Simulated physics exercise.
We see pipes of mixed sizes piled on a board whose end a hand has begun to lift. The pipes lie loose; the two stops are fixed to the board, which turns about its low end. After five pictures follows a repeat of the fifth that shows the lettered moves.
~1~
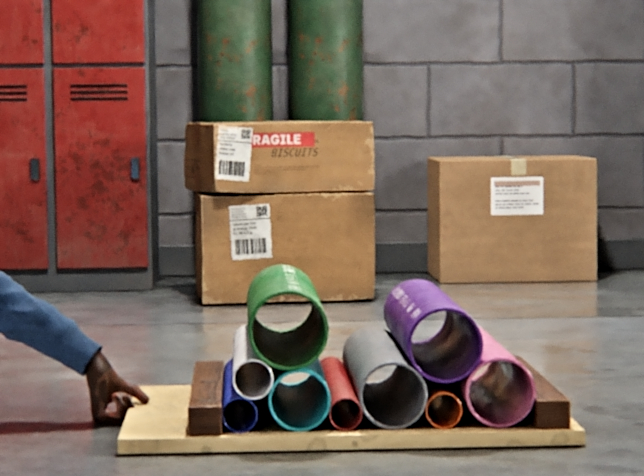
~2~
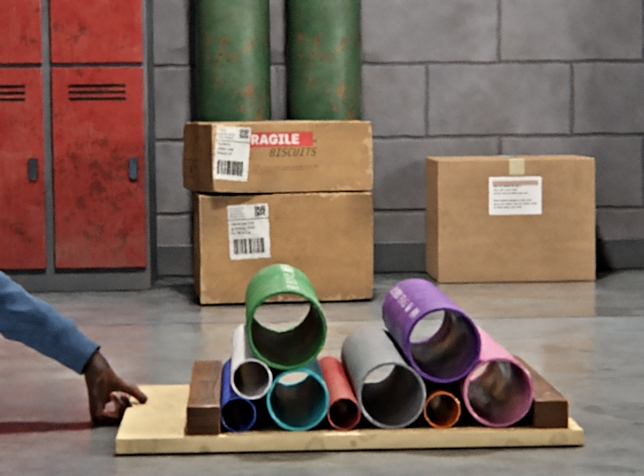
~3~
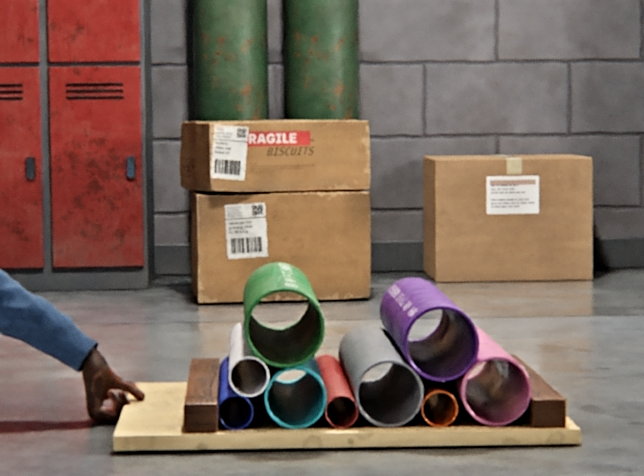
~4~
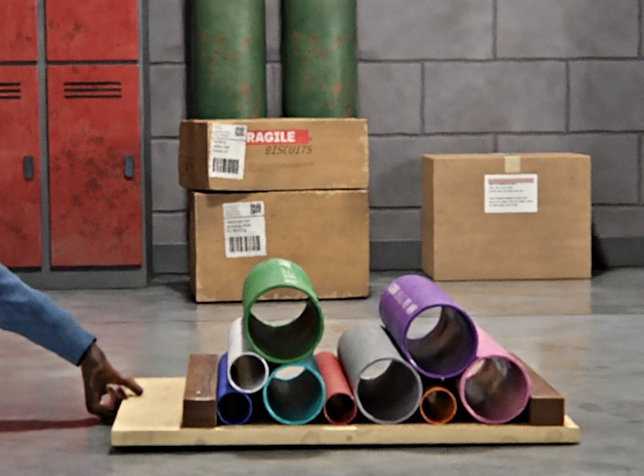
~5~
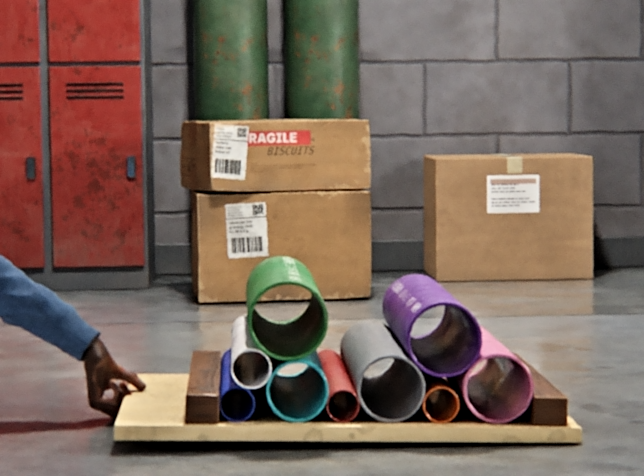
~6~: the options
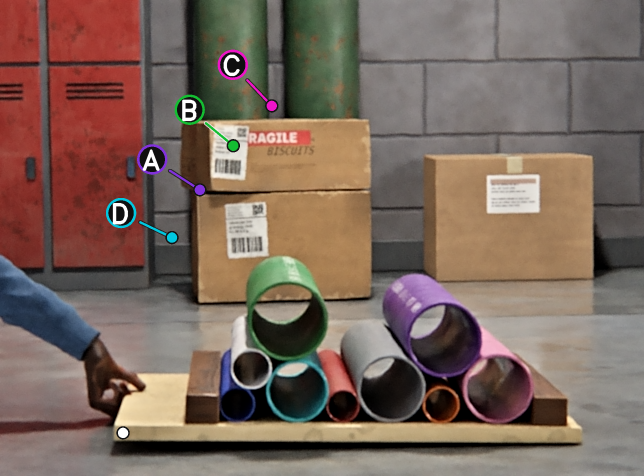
Hand at left gripping the end of a wooden board stacked with loose coloured pipes, raising it very slightly.
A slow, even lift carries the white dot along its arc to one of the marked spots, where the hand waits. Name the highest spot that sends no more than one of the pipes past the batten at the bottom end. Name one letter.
The last mark within the limit is B.
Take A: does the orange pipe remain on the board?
Yes, with A.
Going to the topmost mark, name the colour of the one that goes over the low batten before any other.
It is the purple one.
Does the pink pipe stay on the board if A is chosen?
Yes, with A.
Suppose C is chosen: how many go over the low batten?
The count is two.
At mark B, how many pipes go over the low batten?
With B, none.
On the copy, A at (200, 190); B at (233, 146); C at (272, 106); D at (172, 237); the white dot at (123, 433).
On B. First, board at 21°.
Then, board at 40°.
Finally, board at 40°, none over the low batten.
By contrast, A none over the low batten; C two over the low batten (purple, green); D none over the low batten.
